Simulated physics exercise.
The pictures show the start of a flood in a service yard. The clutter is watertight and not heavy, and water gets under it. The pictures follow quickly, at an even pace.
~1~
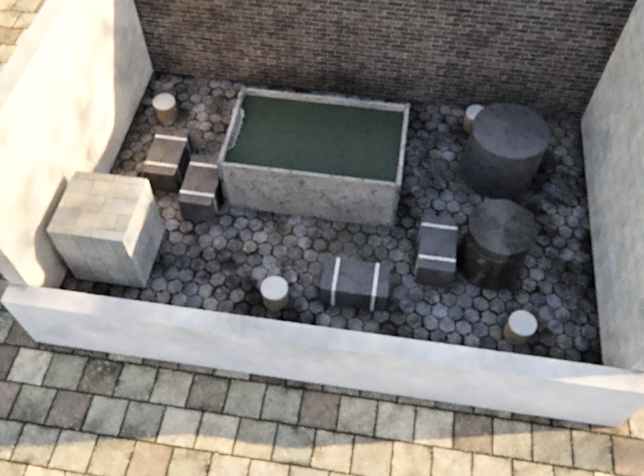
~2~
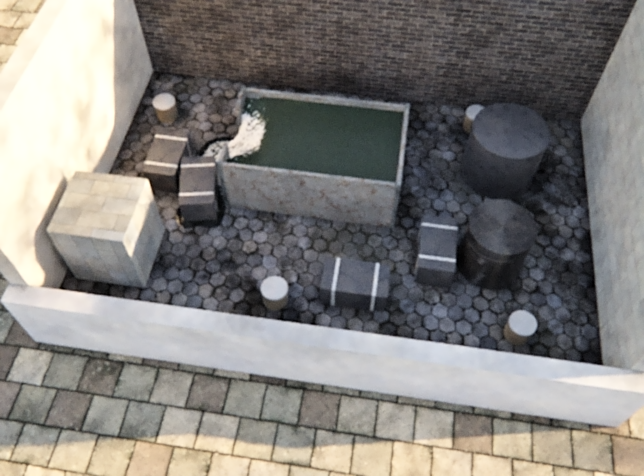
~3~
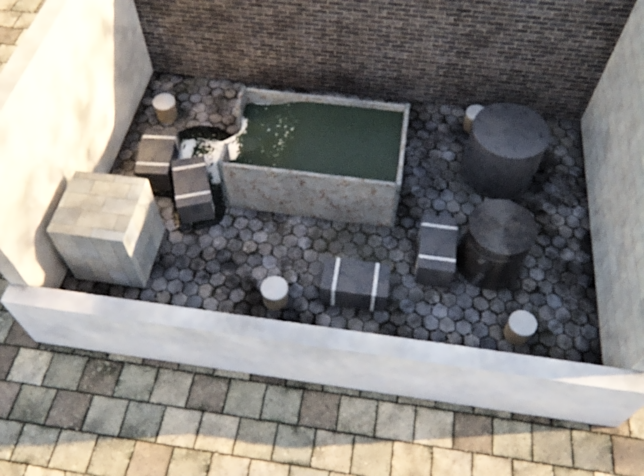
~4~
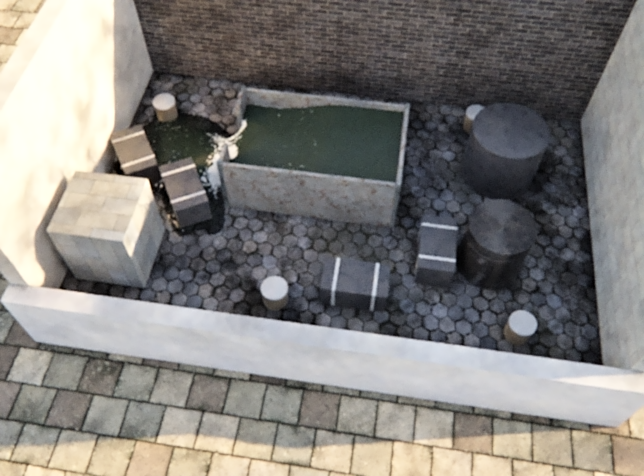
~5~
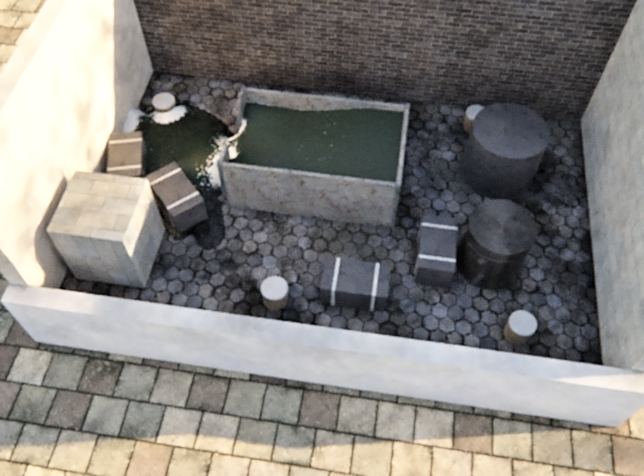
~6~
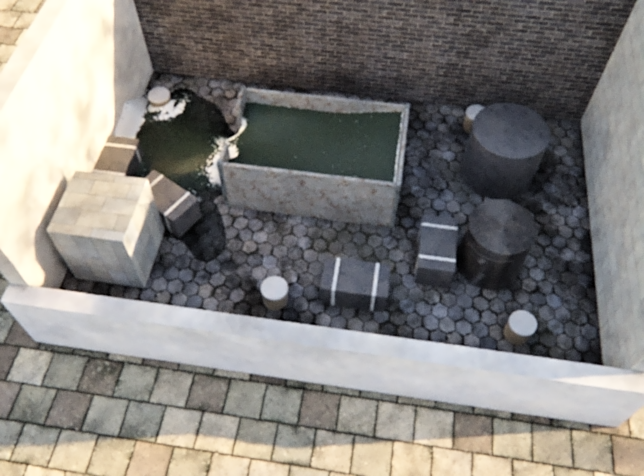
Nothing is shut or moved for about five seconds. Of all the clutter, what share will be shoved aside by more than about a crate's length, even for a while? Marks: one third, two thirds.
That comes to at least two thirds.
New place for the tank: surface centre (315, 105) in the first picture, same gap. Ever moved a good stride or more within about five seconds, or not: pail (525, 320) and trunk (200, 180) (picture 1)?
In turn: No, pushed that far.
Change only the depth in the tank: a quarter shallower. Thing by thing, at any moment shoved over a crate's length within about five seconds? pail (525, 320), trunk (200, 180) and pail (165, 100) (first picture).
In turn: Less than that, that far or more, swept aside.
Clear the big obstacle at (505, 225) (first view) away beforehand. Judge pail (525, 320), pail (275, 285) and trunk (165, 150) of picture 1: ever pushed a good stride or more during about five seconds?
One after the other: No, swept aside, that far or more.
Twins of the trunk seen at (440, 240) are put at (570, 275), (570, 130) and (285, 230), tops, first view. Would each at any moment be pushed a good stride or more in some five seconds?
One after the other: Not that far, no, moved that far.
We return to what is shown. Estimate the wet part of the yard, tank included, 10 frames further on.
Near 35 in a hundred.
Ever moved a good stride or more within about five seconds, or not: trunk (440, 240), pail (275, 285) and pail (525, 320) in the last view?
As listed: Never so far, that far or more, no.
A moment on, 3 of 8 are well off their spots; 2 afloat.
Next, 2 of 8 are well off their spots; 1 afloat.
Later, 3 of 8 are well off their spots; 2 afloat.
In the end, 6 of 8 are well off their spots, and 6 have been at some point; 5 afloat.
